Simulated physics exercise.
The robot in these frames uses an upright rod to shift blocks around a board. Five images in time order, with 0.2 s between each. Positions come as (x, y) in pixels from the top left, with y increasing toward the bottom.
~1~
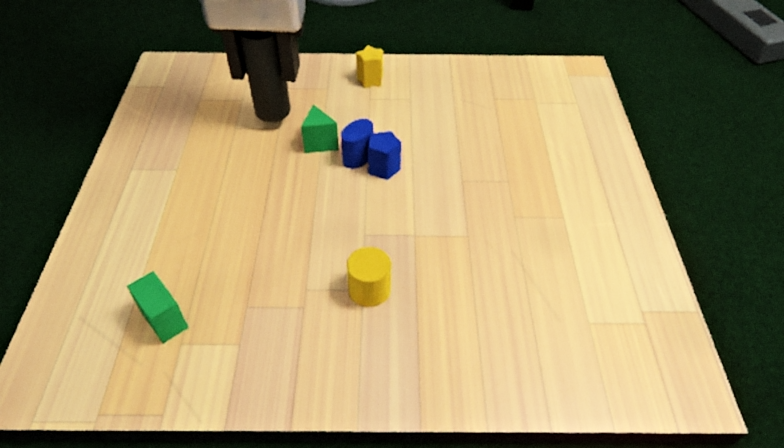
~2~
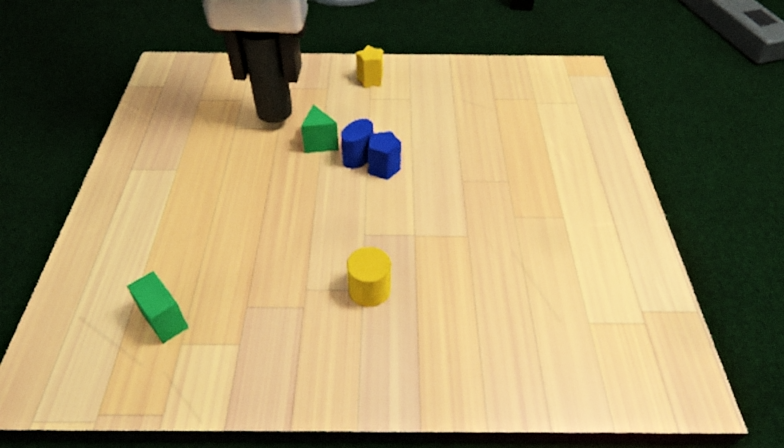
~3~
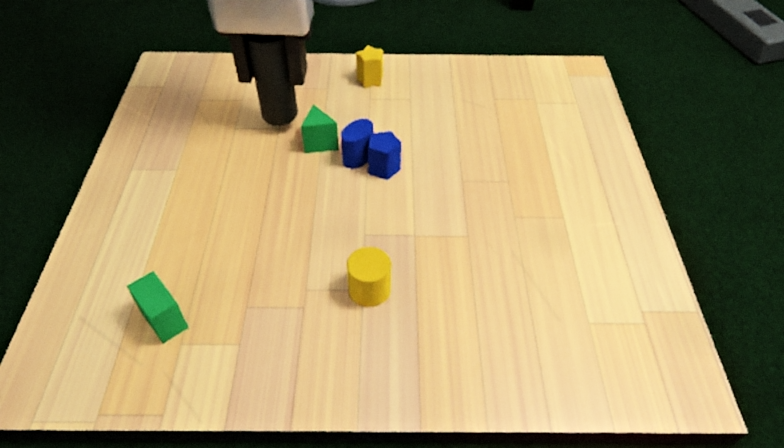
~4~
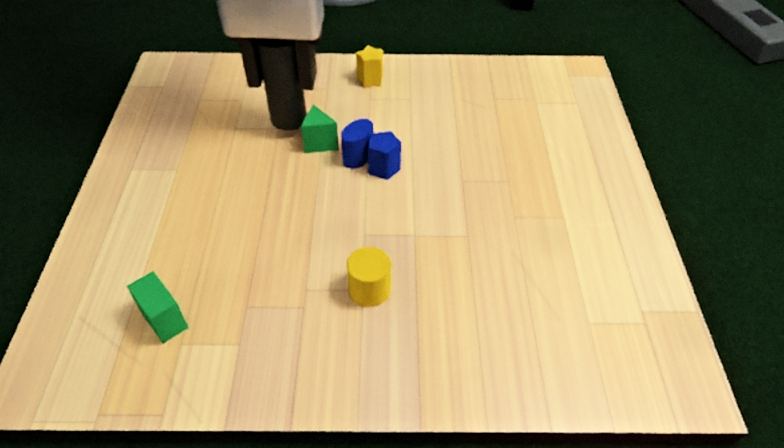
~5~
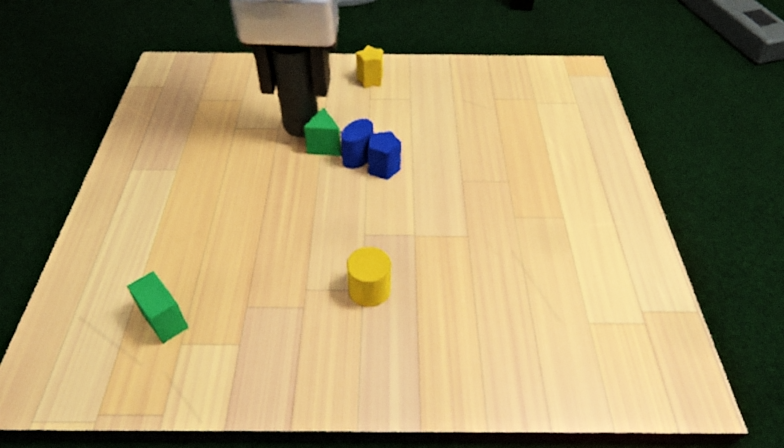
A dark upright rod moves right across the board and nudges a green triangular block slightly.
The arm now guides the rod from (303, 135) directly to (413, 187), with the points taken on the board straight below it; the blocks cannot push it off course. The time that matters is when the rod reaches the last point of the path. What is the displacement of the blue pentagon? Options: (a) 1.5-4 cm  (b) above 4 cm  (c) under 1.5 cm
Answer: B.
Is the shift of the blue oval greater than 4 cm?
Yes - that is the case.
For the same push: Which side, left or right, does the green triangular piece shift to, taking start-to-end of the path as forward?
It's set to shift right.
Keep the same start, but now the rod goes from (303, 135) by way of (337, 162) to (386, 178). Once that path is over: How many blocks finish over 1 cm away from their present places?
Three or more shift.
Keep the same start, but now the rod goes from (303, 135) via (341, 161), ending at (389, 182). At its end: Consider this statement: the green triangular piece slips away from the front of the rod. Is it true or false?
False - the claim does not hold.
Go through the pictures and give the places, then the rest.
The first frame shows tip of the rod (273, 112), middles of tops, green triangular piece (317, 117), blue oval (357, 129), blue pentagon (384, 141).
The second frame shows rod (275, 113), nothing pushed.
The third frame shows rod (280, 116), nothing pushed.
The fourth frame shows rod (289, 120), nothing pushed.
The fifth frame shows rod (302, 126), green triangular piece (322, 120), blue oval (357, 129), blue pentagon (384, 141).
What follows on the original path. One third of the way, rod (337, 143); green triangular piece (350, 143), turned 20° clockwise; blue oval (374, 138), turned 50° anticlockwise; blue pentagon (403, 143).
Two thirds of the way, rod (375, 160); green triangular piece (381, 165), turned 30° clockwise; blue oval (410, 155), turned 75° anticlockwise; blue pentagon (436, 147), turned 45° anticlockwise.
At the end, rod (414, 178); green triangular piece (394, 179), turned 90° clockwise; blue oval (449, 177), turned 65° anticlockwise; blue pentagon (446, 147), turned 65° anticlockwise.
